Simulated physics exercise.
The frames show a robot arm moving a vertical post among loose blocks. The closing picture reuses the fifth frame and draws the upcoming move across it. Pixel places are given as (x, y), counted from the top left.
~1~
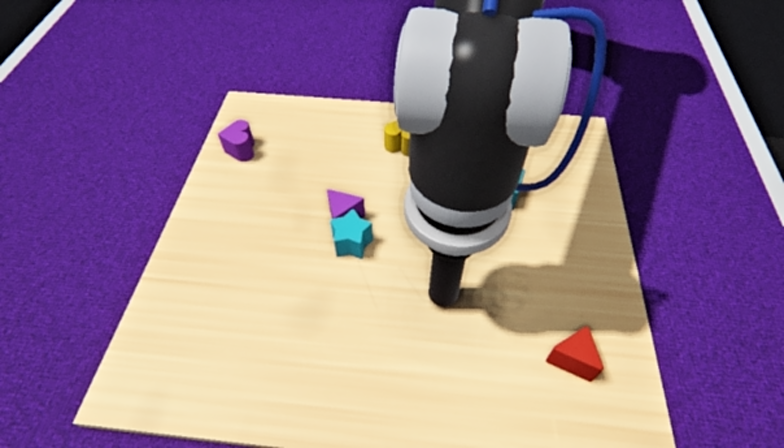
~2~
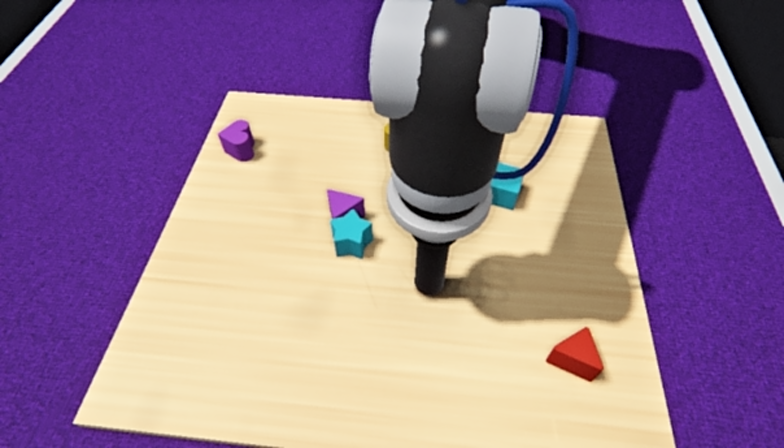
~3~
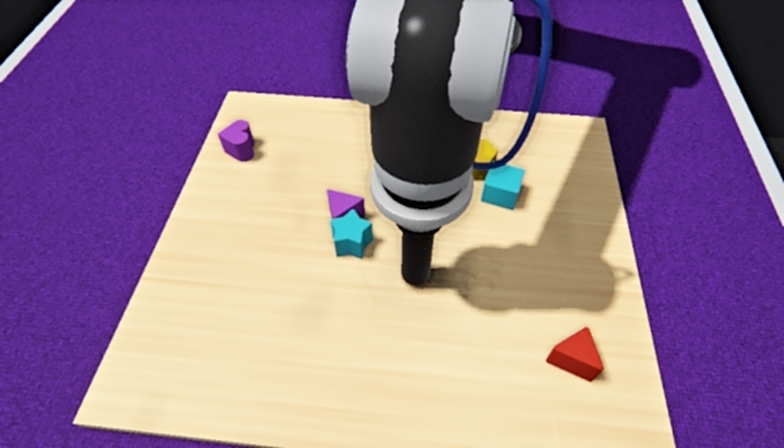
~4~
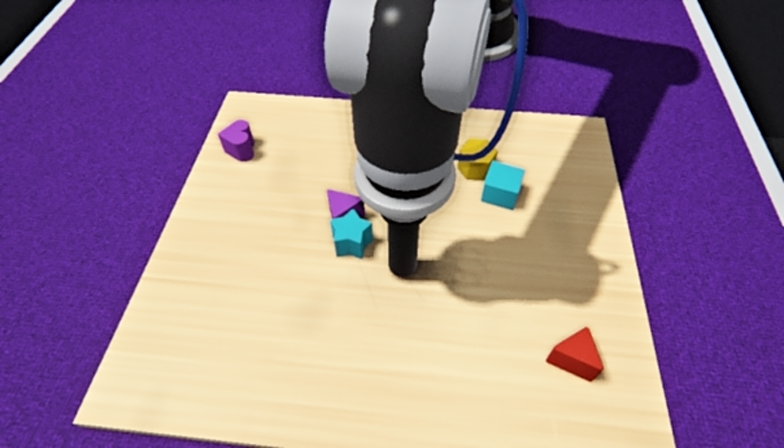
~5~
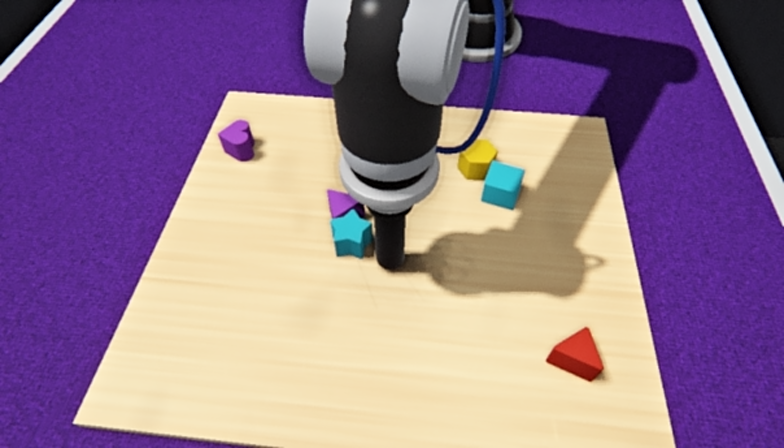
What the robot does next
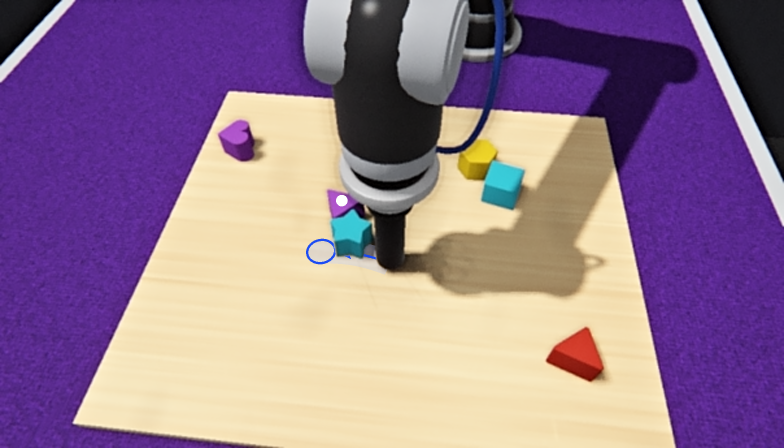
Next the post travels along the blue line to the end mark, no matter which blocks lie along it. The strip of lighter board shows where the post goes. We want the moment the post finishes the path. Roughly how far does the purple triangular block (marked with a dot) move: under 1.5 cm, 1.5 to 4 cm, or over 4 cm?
Once the path ends, it will sit 1.5 to 4 cm from where it is now.
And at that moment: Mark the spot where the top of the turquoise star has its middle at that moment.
In the picture, it is at (311, 212).
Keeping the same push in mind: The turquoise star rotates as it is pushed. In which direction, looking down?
In a top view, it turns clockwise.
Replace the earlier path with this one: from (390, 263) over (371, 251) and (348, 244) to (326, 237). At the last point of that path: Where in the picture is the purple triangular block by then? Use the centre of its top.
I'd say the purple triangular block ends with its top centre at (328, 189).
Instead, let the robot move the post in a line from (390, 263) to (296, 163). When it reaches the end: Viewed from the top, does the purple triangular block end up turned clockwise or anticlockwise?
Viewed from above: Anti-clockwise.
The line goes from (390, 263) through (368, 256) and (345, 252) to (321, 251); the dot is on the purple triangular block.
The first path, step by step. Halfway along, post at (356, 249); purple triangular block at (338, 196), turned 25° clockwise; turquoise star at (332, 221), turned 20° clockwise.
At the end, post at (320, 247); purple triangular block at (334, 191), turned 45° clockwise; turquoise star at (311, 212), turned 50° clockwise.
